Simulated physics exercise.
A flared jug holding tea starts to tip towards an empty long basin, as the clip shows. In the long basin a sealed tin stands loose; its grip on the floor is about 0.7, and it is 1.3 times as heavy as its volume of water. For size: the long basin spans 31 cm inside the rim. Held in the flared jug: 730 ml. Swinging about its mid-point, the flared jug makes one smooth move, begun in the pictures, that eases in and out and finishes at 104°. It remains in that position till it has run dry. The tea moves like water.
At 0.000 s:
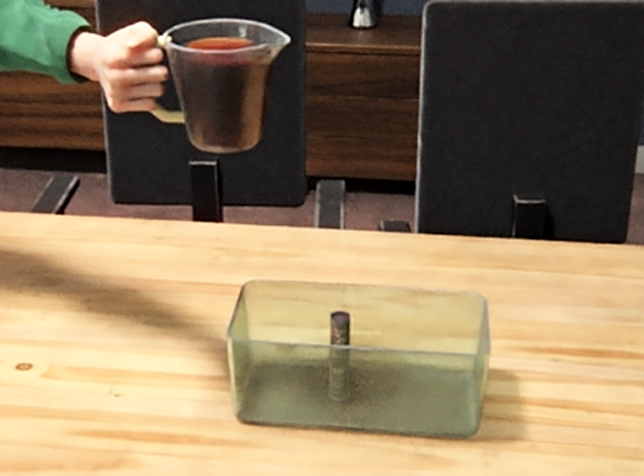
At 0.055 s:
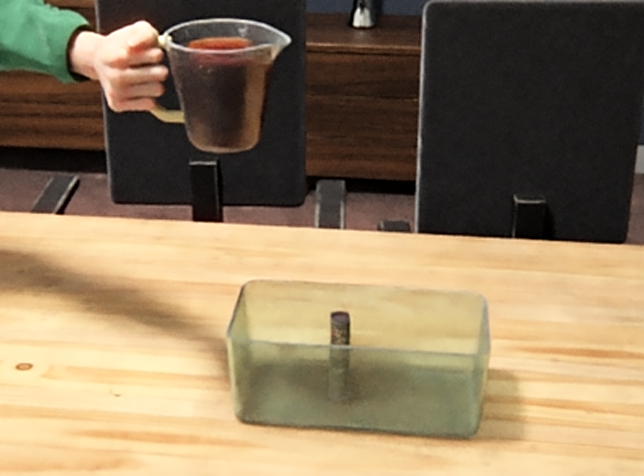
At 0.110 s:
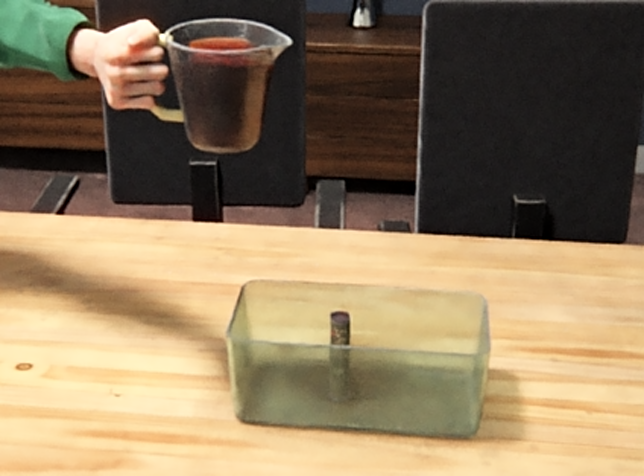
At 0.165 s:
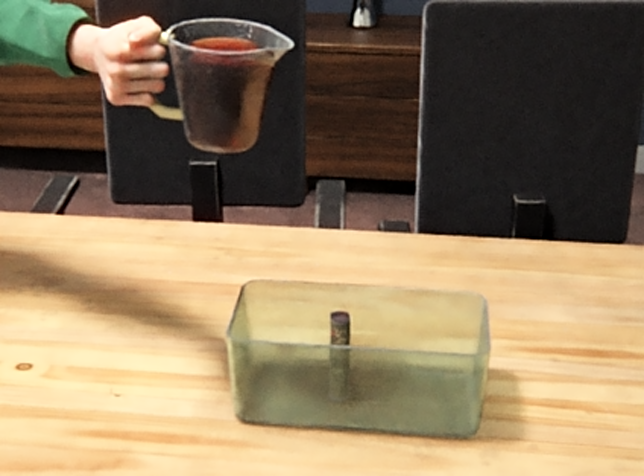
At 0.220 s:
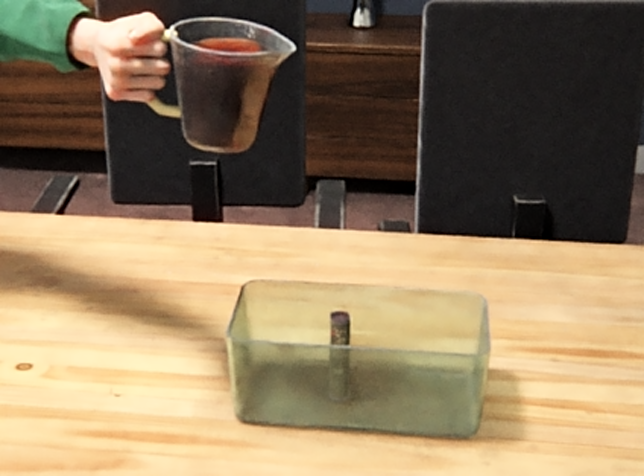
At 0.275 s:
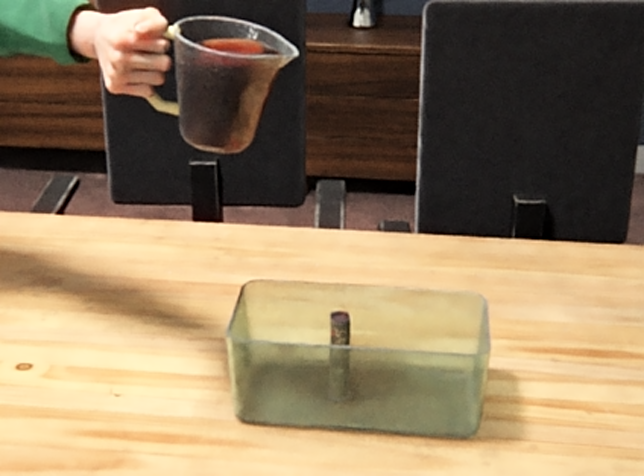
A hand in a green sleeve holding a jug of tea above a long clear basin, then slowly tilting it rightward.
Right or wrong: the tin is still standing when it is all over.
Right, it is still standing.
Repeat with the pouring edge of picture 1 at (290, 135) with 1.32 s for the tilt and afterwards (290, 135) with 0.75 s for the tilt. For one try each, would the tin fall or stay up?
In the first try it comes down; in the second it comes down.
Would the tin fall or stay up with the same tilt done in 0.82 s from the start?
The tin stays on its base.
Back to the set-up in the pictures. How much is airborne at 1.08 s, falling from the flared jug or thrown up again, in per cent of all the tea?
Near 34 percent.
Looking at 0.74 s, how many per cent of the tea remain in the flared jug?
Remaining: Near 74 % of the total.
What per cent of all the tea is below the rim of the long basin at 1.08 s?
Some 48 per cent.
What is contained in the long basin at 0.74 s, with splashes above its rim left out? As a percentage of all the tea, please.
Roughly 3 percent of it.
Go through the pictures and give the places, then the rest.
It leans 0°; its right rim is at (290, 40); the tea meets the walls at (174, 49) and (274, 53); the long basin's rim runs from (236, 309) to (488, 324); the tin's top is at (340, 320), in the first frame.
It leans 0°; its right rim is at (290, 40); the tea meets the walls at (174, 49) and (274, 53), in the second frame.
It leans 2°; its right rim is at (291, 42); the tea meets the walls at (174, 49) and (275, 53), in the third frame.
It leans 4°; its right rim is at (293, 44); the tea meets the walls at (176, 48) and (277, 54), in the fourth frame.
It leans 7°; its right rim is at (296, 48); the tea meets the walls at (179, 49) and (280, 55), in the fifth frame.
It leans 11°; its right rim is at (298, 53); the tea meets the walls at (181, 50) and (285, 56), in the sixth frame.
Then, 0.74 s in, the tilt is 62° and 75 per cent is still to pour; the tin stands where it began.
Then, 1.08 s in, the tilt is 96° and 19 per cent is still to pour; the tin stands where it began.
Then, 1.43 s in, the tilt is 104° and 0 per cent is still to pour; the tin stands where it began.
Then, 1.82 s in, the tilt is 104° and 0 per cent is still to pour; the tin stands where it began.
Finally, the tin stands where it began.
